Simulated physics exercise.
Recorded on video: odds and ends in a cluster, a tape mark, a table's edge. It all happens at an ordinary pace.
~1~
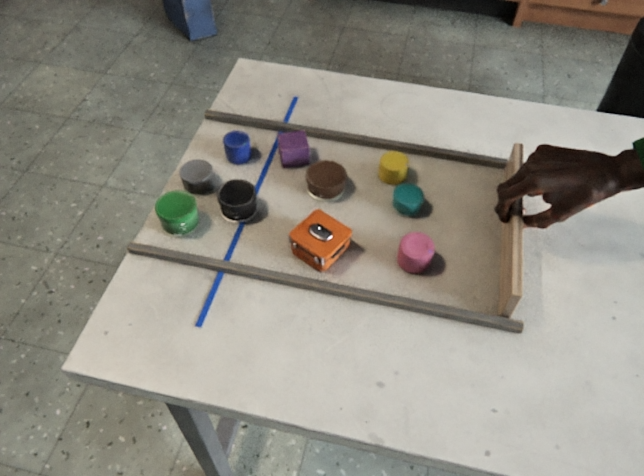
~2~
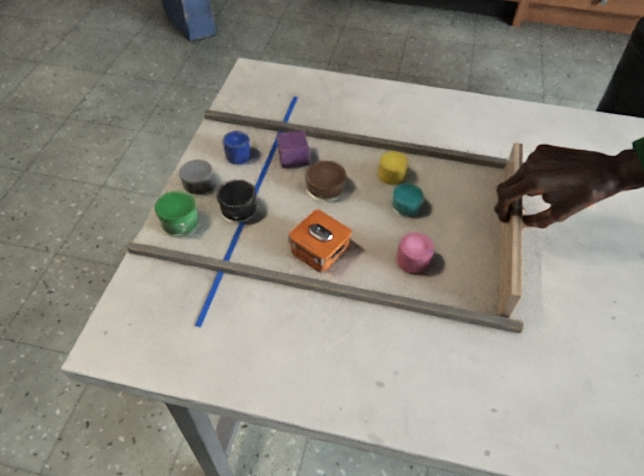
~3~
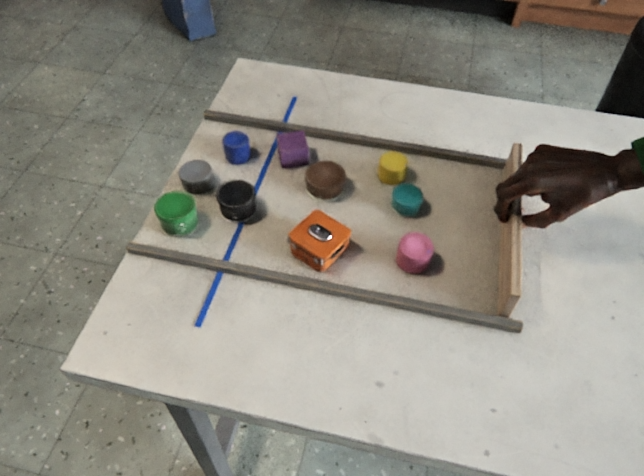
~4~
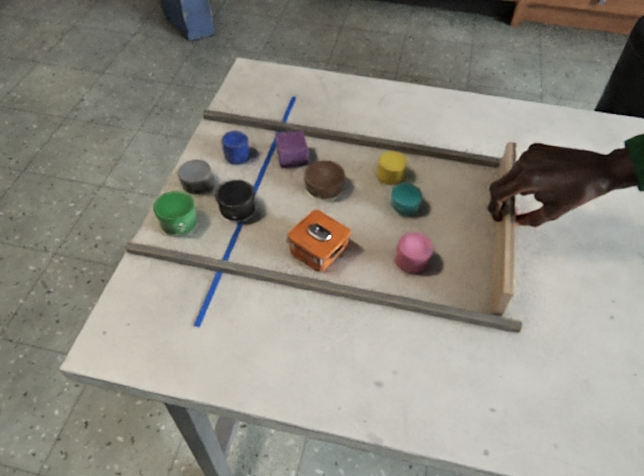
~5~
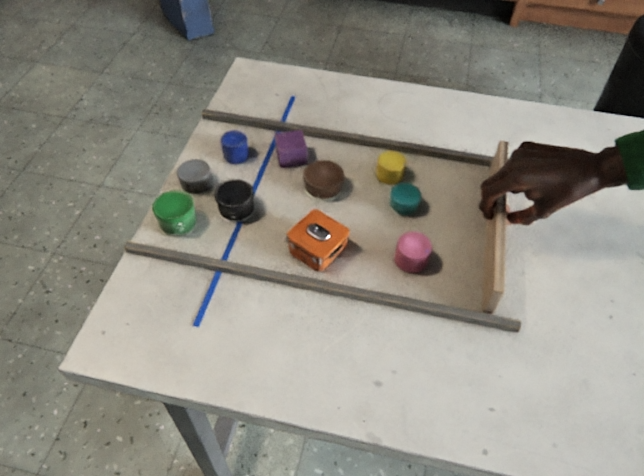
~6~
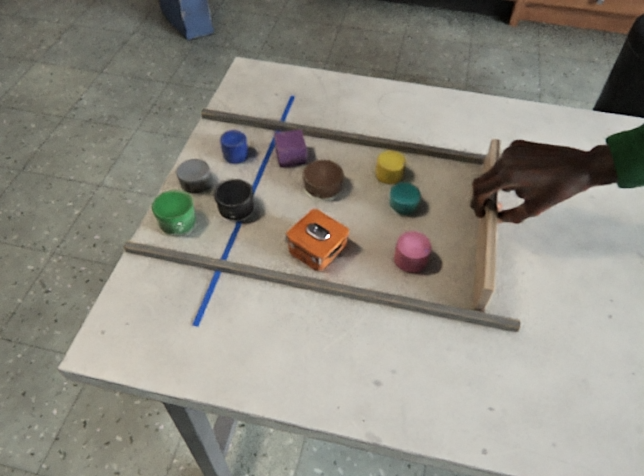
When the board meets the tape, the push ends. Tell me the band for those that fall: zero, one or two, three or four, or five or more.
The count that drops over the edge is nil.
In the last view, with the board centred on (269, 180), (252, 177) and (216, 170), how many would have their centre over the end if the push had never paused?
0; 0; 3.
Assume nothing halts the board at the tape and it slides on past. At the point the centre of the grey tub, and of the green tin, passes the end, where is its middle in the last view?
The middle would be close to (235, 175) and then close to (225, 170).
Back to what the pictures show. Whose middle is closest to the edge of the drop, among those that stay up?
That would be the grey tub.
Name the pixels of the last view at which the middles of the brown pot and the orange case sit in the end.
Brown pot: (218, 158); orange case: (205, 231).
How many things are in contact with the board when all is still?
So the total is 4.
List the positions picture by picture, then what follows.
Grey tub (198, 177); green tin (178, 214); blue lid (238, 147); board (512, 224); tape (256, 192), in the first picture.
Green tin (178, 214); turquoise pot (407, 201), in the second picture.
Blue lid (237, 148); purple block (293, 150), in the third picture.
Grey tub (196, 177); orange case (319, 241), in the fourth picture.
Green tin (176, 214); board (496, 221), in the fifth picture.
Grey tub (194, 176); green tin (175, 213); blue lid (234, 147); board (488, 219); tape (253, 191), in the sixth picture.
Soon after, none off yet; grey tub at rest near (194, 176); green tin at rest near (175, 213); blue lid at rest near (234, 147).
In the end, the number that fall off is zero.
